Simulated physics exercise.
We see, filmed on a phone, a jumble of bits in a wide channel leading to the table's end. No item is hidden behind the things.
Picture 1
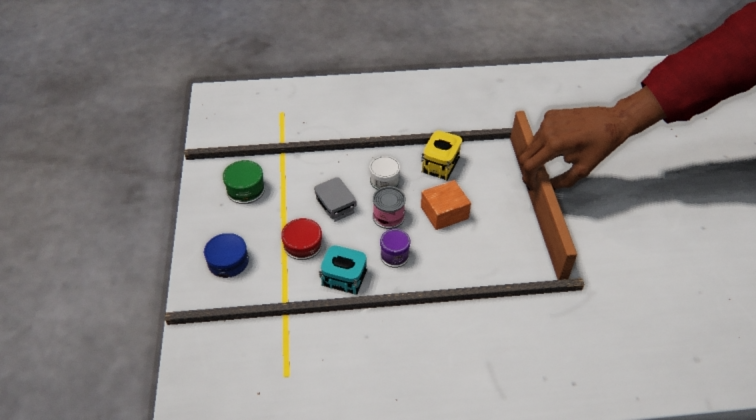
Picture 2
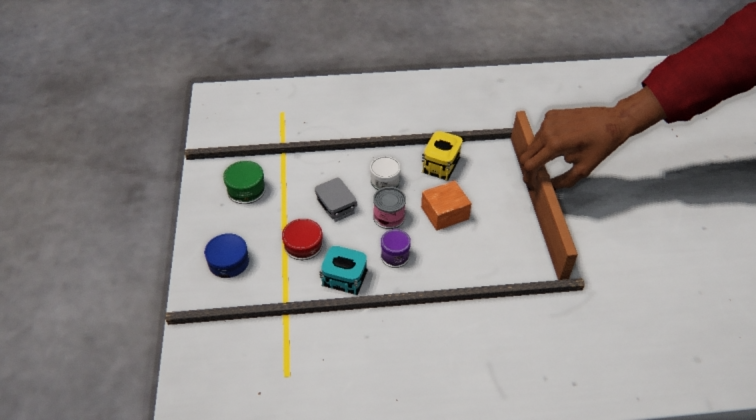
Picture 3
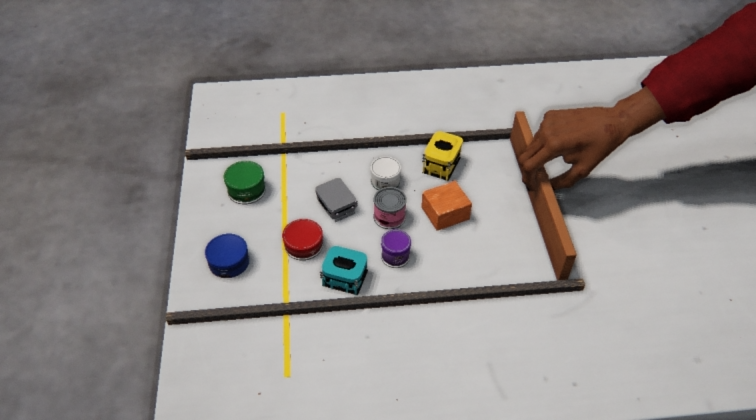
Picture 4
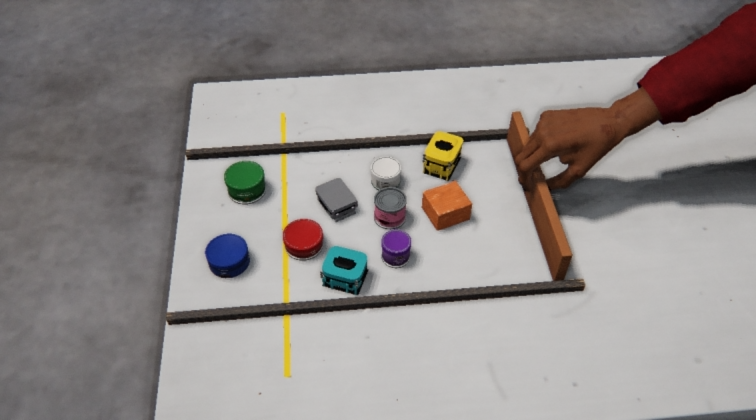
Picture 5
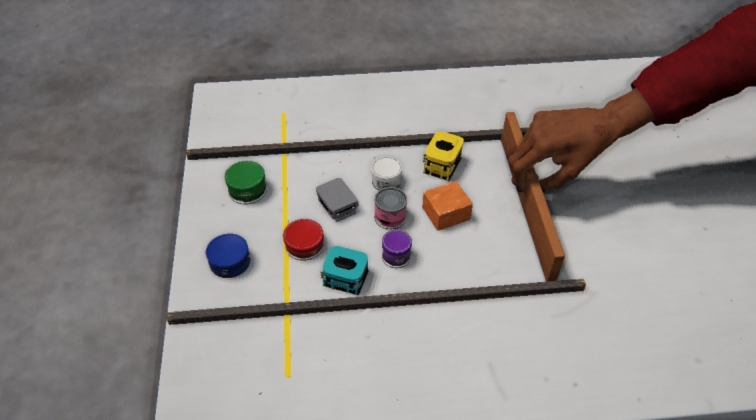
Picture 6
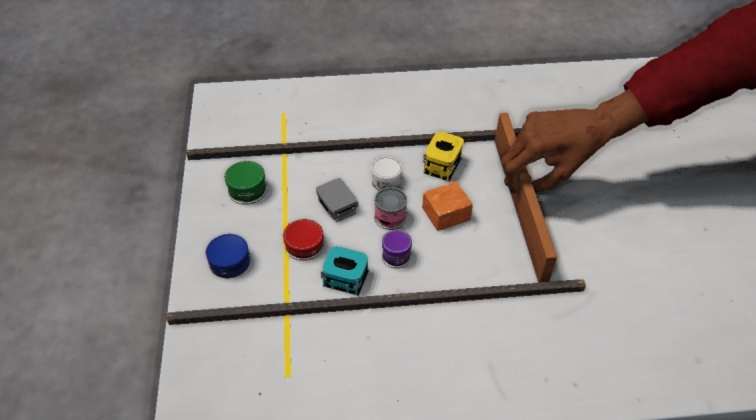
In the video, a hand in a red sleeve holds a wooden board at the right end of a channel of small coloured tins, blocks and cases, then slides it slightly left while the items stay still.
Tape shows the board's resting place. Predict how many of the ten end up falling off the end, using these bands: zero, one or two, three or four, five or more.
The count that falls off the end is zero.
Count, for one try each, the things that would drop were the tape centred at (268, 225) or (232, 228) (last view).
In order, 0 then 3.
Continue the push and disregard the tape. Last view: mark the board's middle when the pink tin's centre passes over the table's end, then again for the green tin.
About (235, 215), and about (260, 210) for the other.
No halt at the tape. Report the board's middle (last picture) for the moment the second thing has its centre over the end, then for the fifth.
At (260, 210) for the second, at (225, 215) for the fifth.
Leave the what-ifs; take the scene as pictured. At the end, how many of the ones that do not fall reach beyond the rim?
The tally is 0.
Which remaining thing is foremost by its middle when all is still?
It's the blue tub that ends nearest.
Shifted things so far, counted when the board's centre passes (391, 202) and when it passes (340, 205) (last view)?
By then 6, and later 9.
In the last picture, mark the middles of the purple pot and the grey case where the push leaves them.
The first comes to rest at (271, 257), and the second at (221, 203).
A little later, none off yet; blue tub at rest near (228, 256); green tin at rest near (246, 183); red tin at rest near (304, 240).
Next, none off yet; blue tub at rest near (228, 256); green tin at rest near (246, 183); red tin shifted a little near (294, 246).
When it is over, the number that fall off is zero.
